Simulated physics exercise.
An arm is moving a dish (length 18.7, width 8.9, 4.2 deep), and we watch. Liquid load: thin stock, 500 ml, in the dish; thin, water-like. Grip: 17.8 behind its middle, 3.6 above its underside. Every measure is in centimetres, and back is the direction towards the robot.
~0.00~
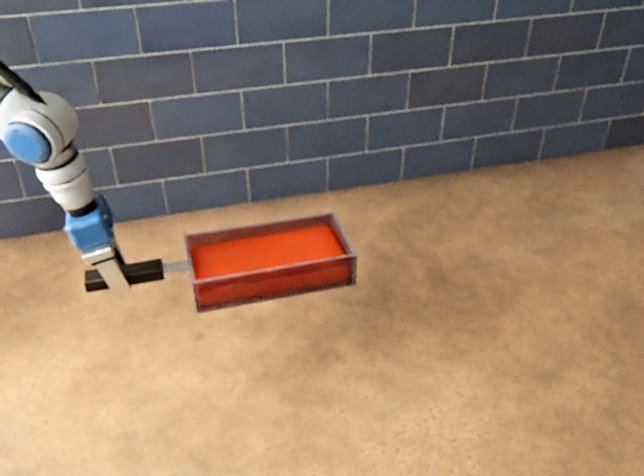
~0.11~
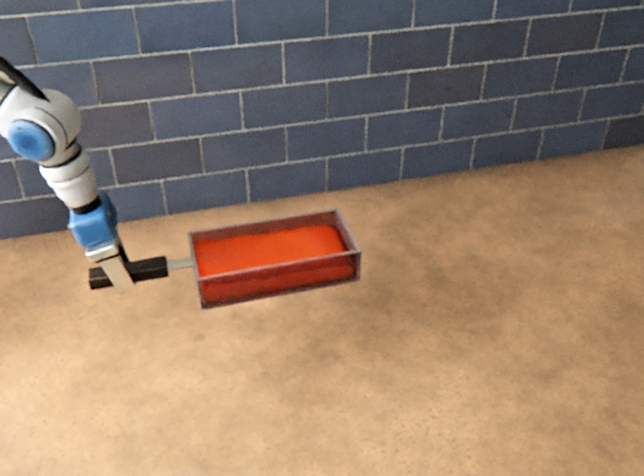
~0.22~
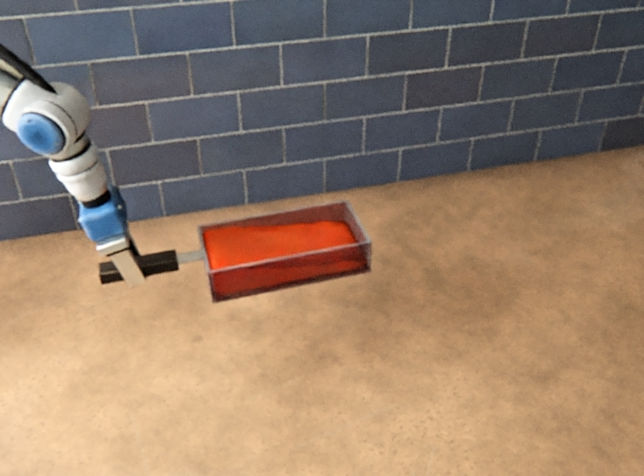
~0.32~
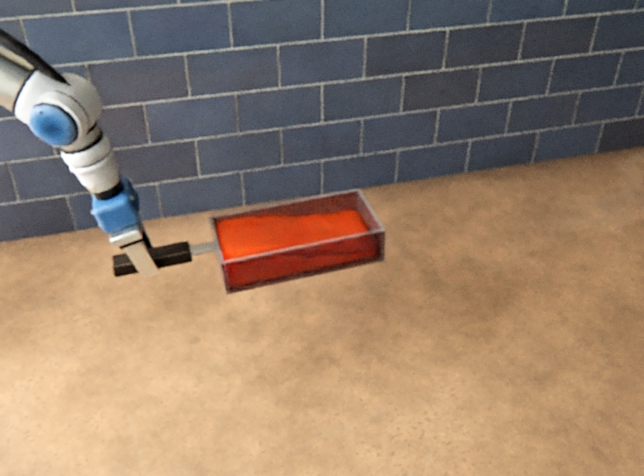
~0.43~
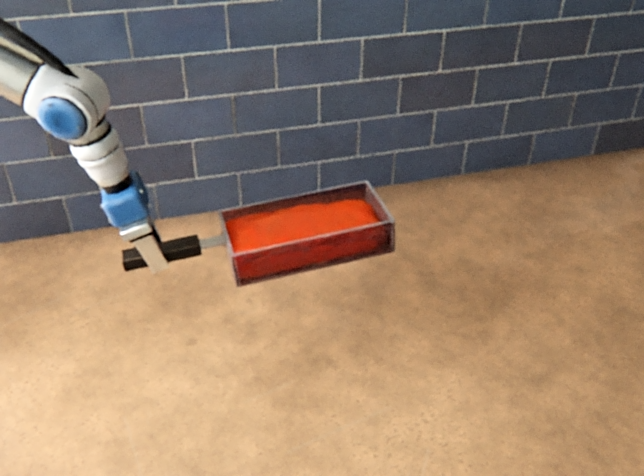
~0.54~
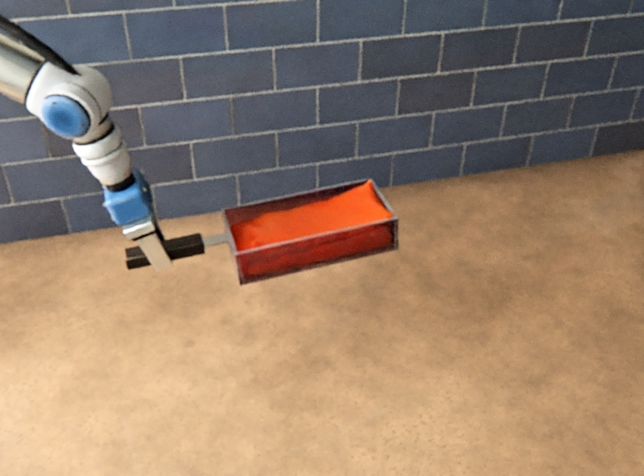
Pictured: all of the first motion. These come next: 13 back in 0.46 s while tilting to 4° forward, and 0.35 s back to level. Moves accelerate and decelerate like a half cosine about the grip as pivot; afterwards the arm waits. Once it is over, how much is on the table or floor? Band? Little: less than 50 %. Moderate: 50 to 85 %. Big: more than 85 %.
Little.
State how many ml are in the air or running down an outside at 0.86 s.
Reading: Near 35 ml.
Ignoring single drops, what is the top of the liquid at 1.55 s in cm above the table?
Roughly 22 centimetres at most.
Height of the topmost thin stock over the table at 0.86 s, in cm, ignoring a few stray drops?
Roughly 21 centimetres.
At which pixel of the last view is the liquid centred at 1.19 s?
Roughly (171, 265).
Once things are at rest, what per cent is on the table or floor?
Roughly 25 per cent.
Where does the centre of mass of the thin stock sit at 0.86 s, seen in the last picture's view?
Near pixel (250, 258).
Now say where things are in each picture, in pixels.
The first frame shows the dish floor at (270, 272), level; upper third of the thin stock around (270, 256), from x 190 to 350, top at y 230; 495 ml in the dish.
The second frame shows the dish floor at (274, 269), level; upper third of the thin stock around (261, 254), from x 195 to 355, top at y 225.
The third frame shows the dish floor at (284, 261), tilted 1° backward; upper third of the thin stock around (251, 247), from x 205 to 365, top at y 220.
The fourth frame shows the dish floor at (297, 251), tilted 3° backward; upper third of the thin stock around (266, 237), from x 215 to 375, top at y 210.
The fifth frame shows the dish floor at (307, 243), tilted 4° backward; upper third of the thin stock around (304, 227), from x 225 to 390, top at y 200.
The sixth frame shows the dish floor at (310, 241), tilted 4° backward; upper third of the thin stock around (348, 217), from x 230 to 390, top at y 185; 495 ml in the dish.
After 0.86 s, tilted 2° forward, liquid up to 22 above the table; 445 ml in the dish, 15 ml on the table or floor, 35 ml in the air or running down outside.
After 1.19 s, tilted 2° forward, liquid up to 25 above the table; 395 ml in the dish, 50 ml on the table or floor, 50 ml in the air or running down outside.
After 1.55 s, level, liquid up to 23 above the table; 385 ml in the dish, 100 ml on the table or floor, 10 ml in the air or running down outside.
After 2.35 s, level, liquid up to 21 above the table; 385 ml in the dish, 115 ml on the table or floor.
In the end, 385 ml in the dish, 115 ml on the table or floor. That is 23 % on the table or floor.
